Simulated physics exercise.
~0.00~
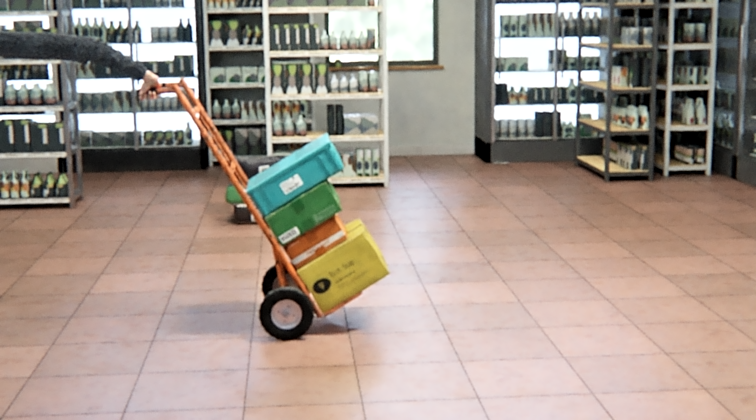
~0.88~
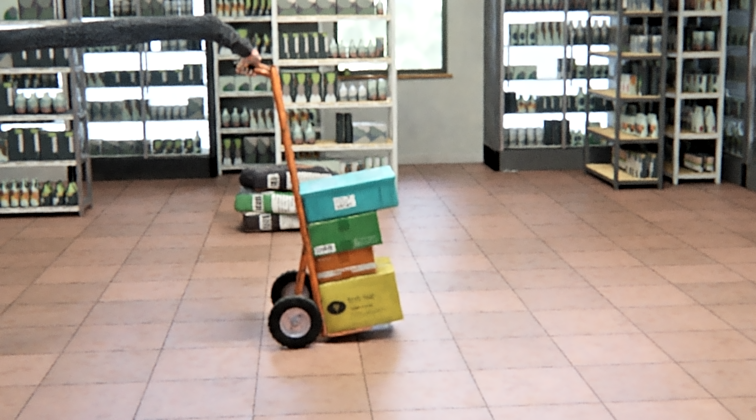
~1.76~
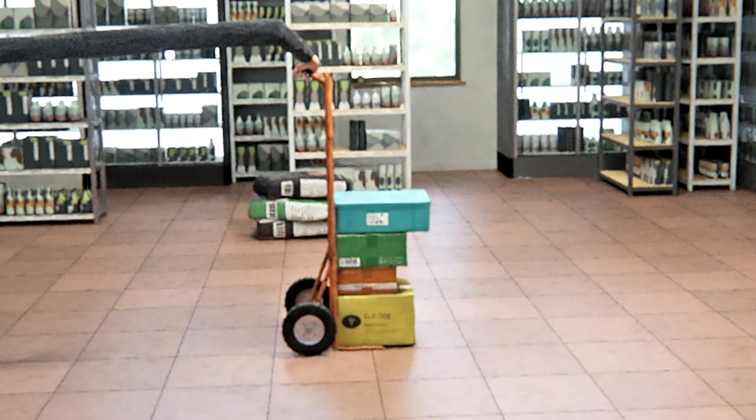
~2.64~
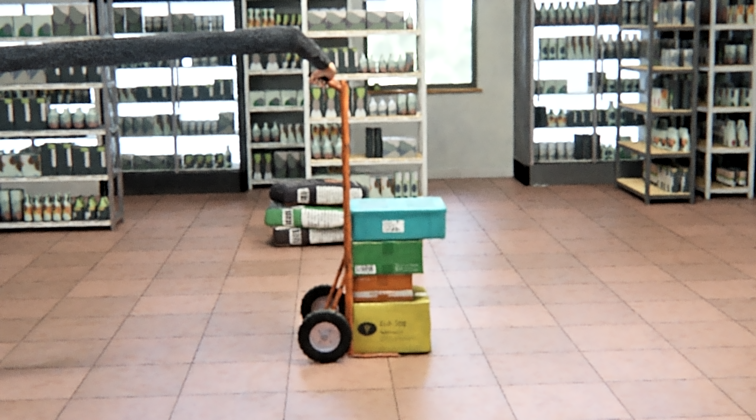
An arm swings a tilted orange hand truck upright, its four stacked boxes staying aboard.
